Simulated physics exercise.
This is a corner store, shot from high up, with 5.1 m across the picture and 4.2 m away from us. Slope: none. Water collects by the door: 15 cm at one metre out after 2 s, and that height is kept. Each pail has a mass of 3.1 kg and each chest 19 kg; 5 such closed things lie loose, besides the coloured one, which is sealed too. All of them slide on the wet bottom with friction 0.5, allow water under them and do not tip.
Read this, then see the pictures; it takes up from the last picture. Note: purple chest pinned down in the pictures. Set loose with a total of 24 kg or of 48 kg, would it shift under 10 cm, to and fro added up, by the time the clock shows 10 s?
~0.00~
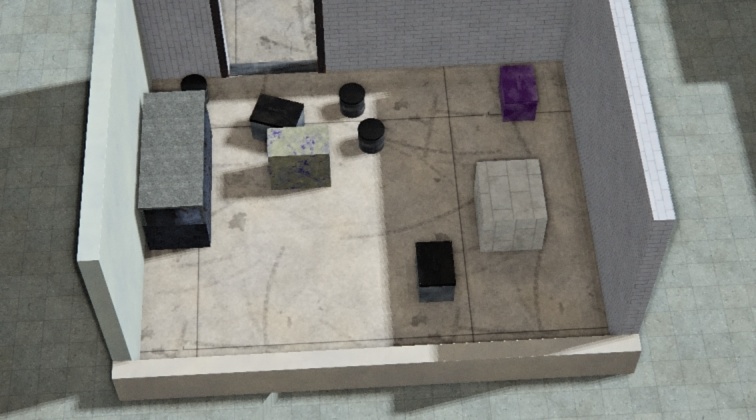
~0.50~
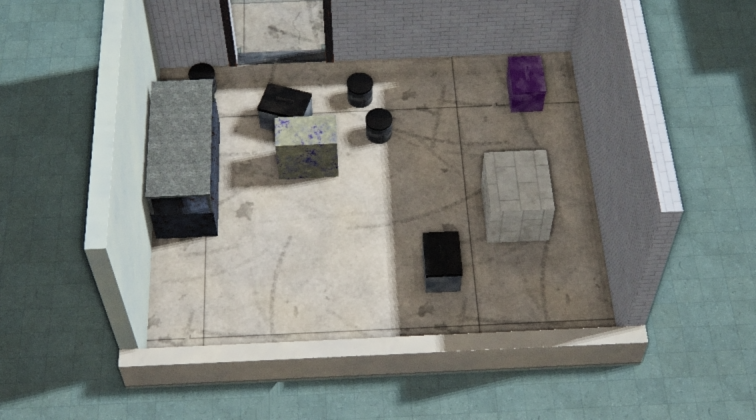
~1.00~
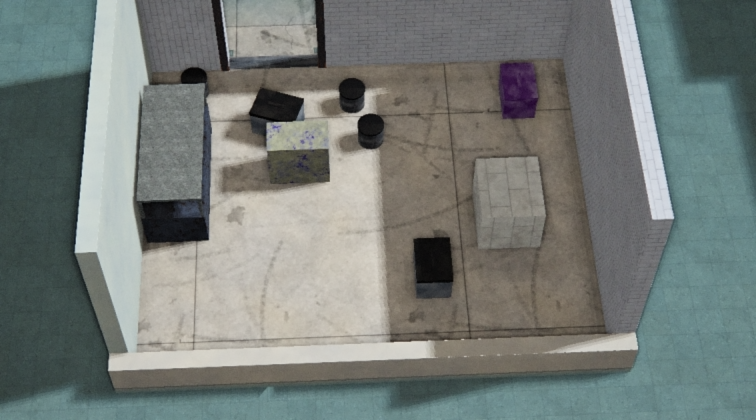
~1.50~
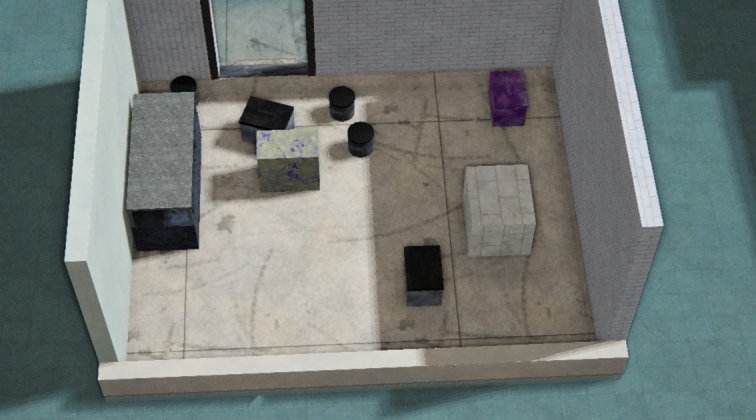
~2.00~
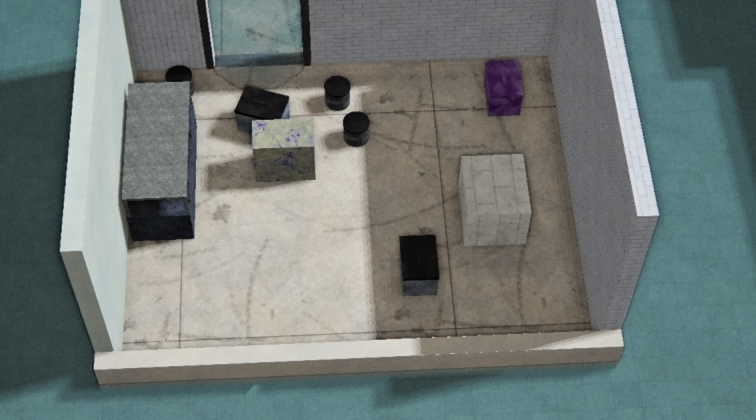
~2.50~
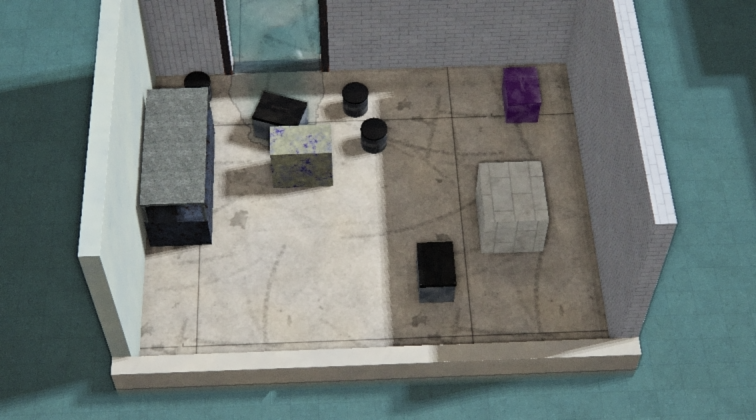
It stays in place with either.
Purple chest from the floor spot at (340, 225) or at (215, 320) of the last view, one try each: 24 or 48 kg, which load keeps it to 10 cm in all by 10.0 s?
For the first spot the lighter suffices, for the second the lighter suffices.
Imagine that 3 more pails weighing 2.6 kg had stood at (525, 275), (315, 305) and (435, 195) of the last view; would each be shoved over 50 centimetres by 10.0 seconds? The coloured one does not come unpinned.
In that order: Less, under, more.
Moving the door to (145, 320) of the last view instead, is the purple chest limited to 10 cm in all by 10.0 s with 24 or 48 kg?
Under that setup, the light option succeeds.
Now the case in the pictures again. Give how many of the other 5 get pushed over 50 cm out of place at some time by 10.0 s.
Total: 1.
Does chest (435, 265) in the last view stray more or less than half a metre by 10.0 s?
It is short of it.
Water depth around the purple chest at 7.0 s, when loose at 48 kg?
About 1 cm.
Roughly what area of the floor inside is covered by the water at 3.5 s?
I'd estimate close to 3.0 m2.
After 3.5 s the purple chest would be 0 cm from its start with 24 kg and 0 cm from its start with 48 kg; 0 cm of water round it then.
After 4.5 s the purple chest would be 0 cm from its start with 24 kg and 0 cm from its start with 48 kg; 0 cm of water round it then.
After 7.0 s the purple chest would be 0 cm from its start with 24 kg and 0 cm from its start with 48 kg; 1 cm of water round it then.
After 10.0 s the purple chest would be 0 cm from its start with 24 kg and 0 cm from its start with 48 kg; 3 cm of water round it then.
